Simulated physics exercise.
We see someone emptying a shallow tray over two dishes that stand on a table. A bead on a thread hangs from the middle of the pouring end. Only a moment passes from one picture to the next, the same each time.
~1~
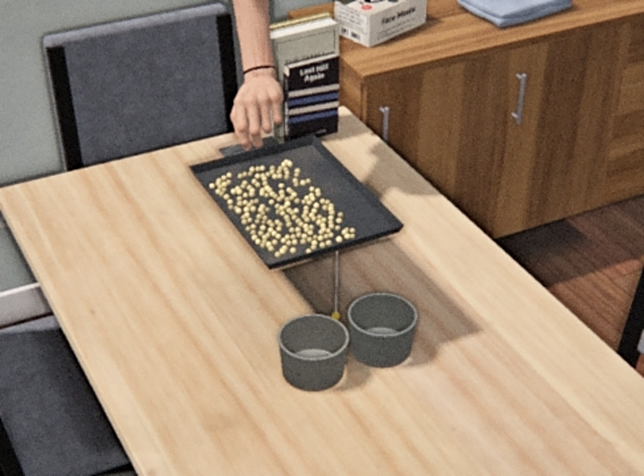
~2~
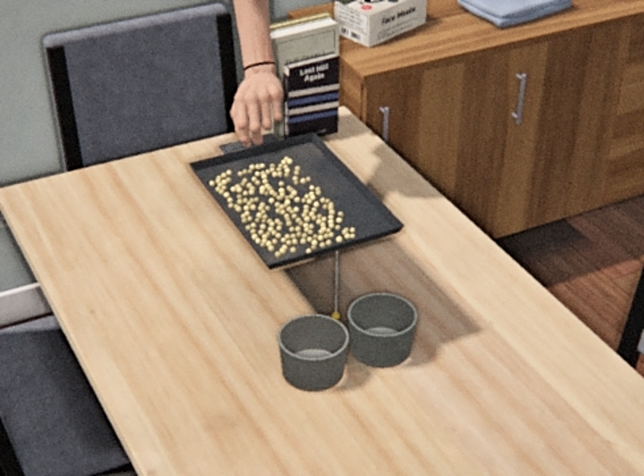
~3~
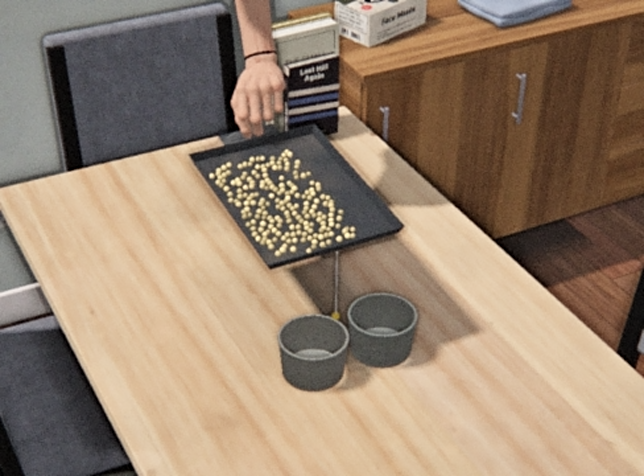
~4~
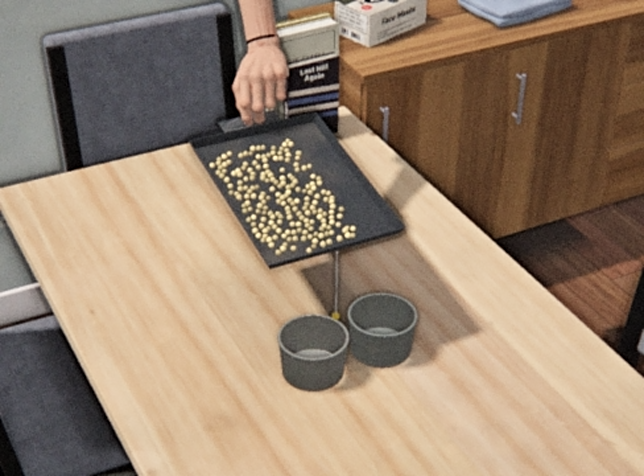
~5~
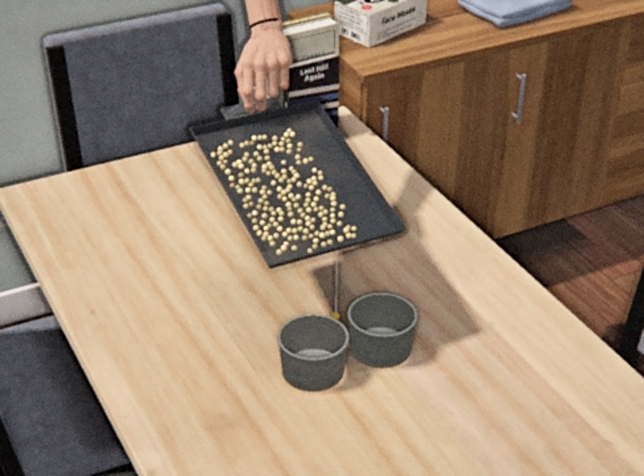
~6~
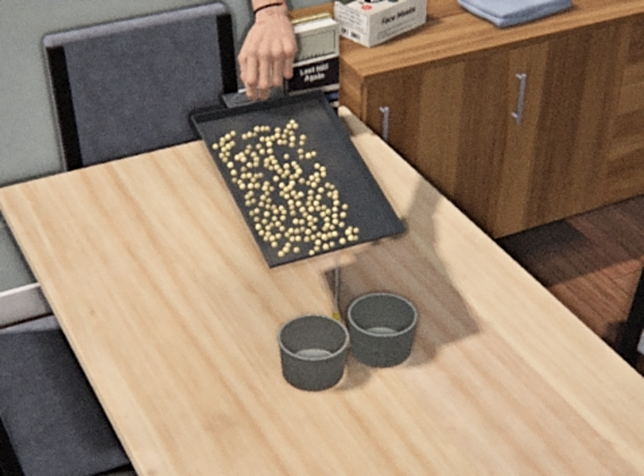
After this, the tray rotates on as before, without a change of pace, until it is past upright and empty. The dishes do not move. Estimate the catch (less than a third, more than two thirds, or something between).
In the dishes lies from one third to two thirds of it.
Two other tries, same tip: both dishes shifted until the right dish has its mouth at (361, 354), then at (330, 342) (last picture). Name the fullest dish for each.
The first try: The right dish. The second: The right one.
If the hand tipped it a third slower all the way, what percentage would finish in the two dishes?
About 60 per cent.
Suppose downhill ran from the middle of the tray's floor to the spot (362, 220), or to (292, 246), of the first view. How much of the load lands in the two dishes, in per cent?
Roughly 80 per cent, and 30 per cent.
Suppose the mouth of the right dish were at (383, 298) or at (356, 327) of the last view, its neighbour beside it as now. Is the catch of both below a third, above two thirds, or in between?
In turn: Below one third; in the middle band.
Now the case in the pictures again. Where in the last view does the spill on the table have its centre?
Near (374, 402).
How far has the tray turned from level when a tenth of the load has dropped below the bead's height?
Near 70 degrees.
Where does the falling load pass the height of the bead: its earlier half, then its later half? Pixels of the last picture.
First near (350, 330), later near (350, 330).
Just after the last frame, tray tipped steeply; roughly two thirds on the tray; just a few in the left dish; just a few outside both; roughly a third in the air.
A moment on, tray tipped past a quarter turn; roughly a quarter in the left dish; roughly a quarter in the right dish; roughly a third outside both; roughly a quarter in the air.
Further on, tray tipped past a quarter turn; roughly a quarter in the left dish; roughly a quarter in the right dish; roughly half outside both.
When it is over, tray tipped past a quarter turn; roughly a quarter in the left dish; roughly a quarter in the right dish; roughly half outside both.
